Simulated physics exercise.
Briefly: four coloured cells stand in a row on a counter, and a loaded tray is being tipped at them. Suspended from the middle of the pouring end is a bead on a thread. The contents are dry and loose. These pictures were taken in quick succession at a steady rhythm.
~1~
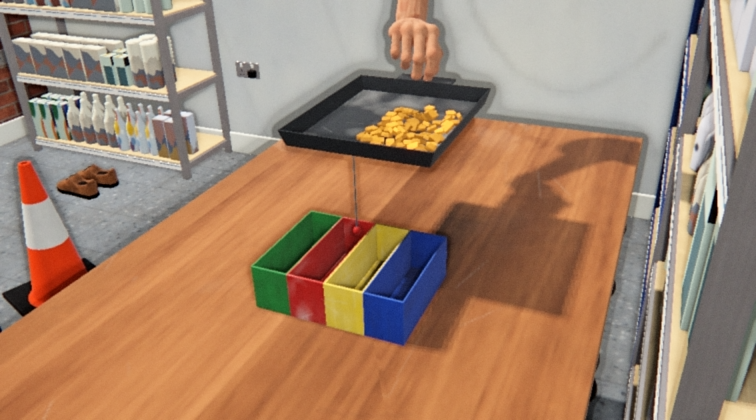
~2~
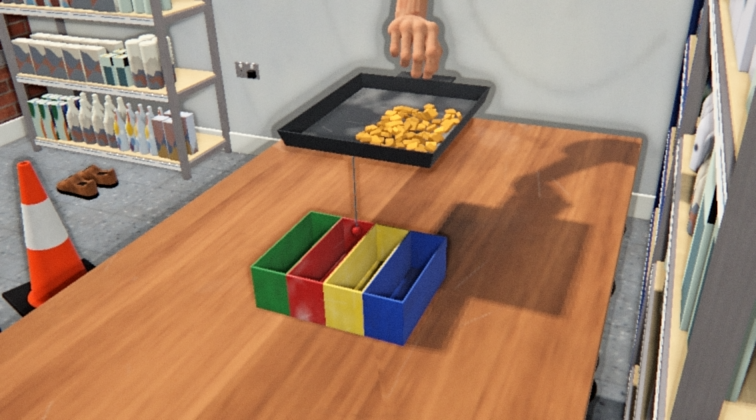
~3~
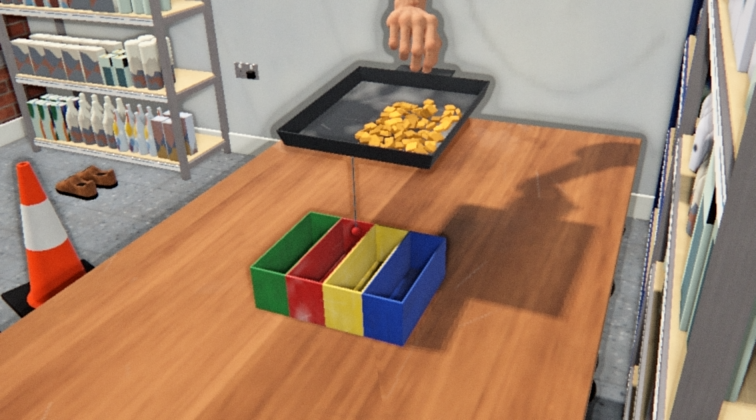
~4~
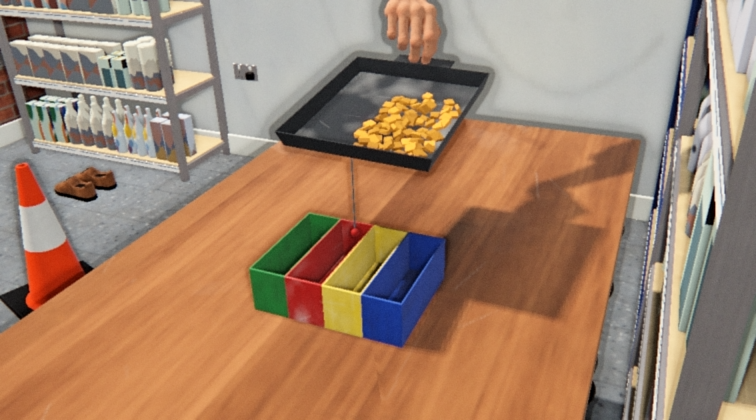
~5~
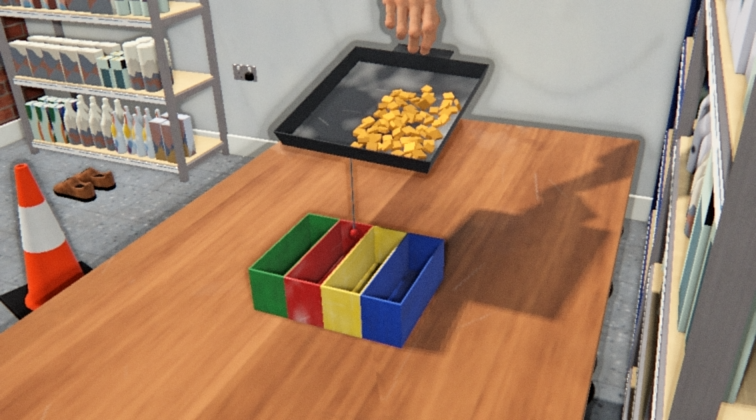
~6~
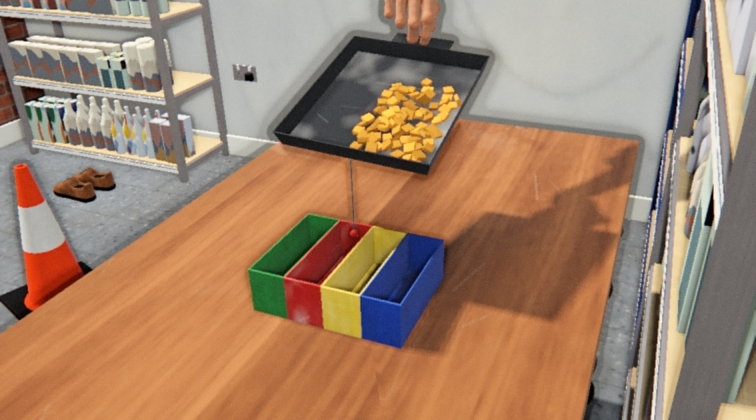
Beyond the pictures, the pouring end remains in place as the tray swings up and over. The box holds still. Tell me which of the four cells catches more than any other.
I would say the blue cell.
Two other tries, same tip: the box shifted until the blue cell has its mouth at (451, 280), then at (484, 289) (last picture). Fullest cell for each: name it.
The first try: The cell in yellow. The second: That red cell.
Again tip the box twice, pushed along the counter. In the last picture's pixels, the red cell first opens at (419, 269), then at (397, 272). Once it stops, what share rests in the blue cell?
Around 0 and around 0 per cent, in that order.
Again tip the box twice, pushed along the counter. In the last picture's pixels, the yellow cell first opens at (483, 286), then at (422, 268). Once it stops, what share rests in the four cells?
The first comes to 70 percent and the second to 100 percent.
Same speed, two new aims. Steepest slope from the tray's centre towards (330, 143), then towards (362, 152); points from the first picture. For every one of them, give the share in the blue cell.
In order, some 0 % and some 30 %.
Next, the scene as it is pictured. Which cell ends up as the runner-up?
Ranked number two: The cell in yellow.
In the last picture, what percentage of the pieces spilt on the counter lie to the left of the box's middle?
I'd say some 0 in a hundred.
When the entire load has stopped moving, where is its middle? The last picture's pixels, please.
I'd say the middle ends up at about (393, 310).
Shortly afterwards, tray tipped steeply; the whole lot on the tray.
Next, tray tipped past a quarter turn; near a third on the tray; near a quarter in the blue cell; a little in the yellow cell; only a few in the green cell; near a quarter falling or outside the box.
Some moments later, tray tipped past a quarter turn; near half in the blue cell; near a quarter in the yellow cell; only a few in the red cell; only a few in the green cell; near a quarter falling or outside the box.
In the end, tray tipped past a quarter turn; near half in the blue cell; near a quarter in the yellow cell; only a few in the red cell; only a few in the green cell; near a quarter outside the box.
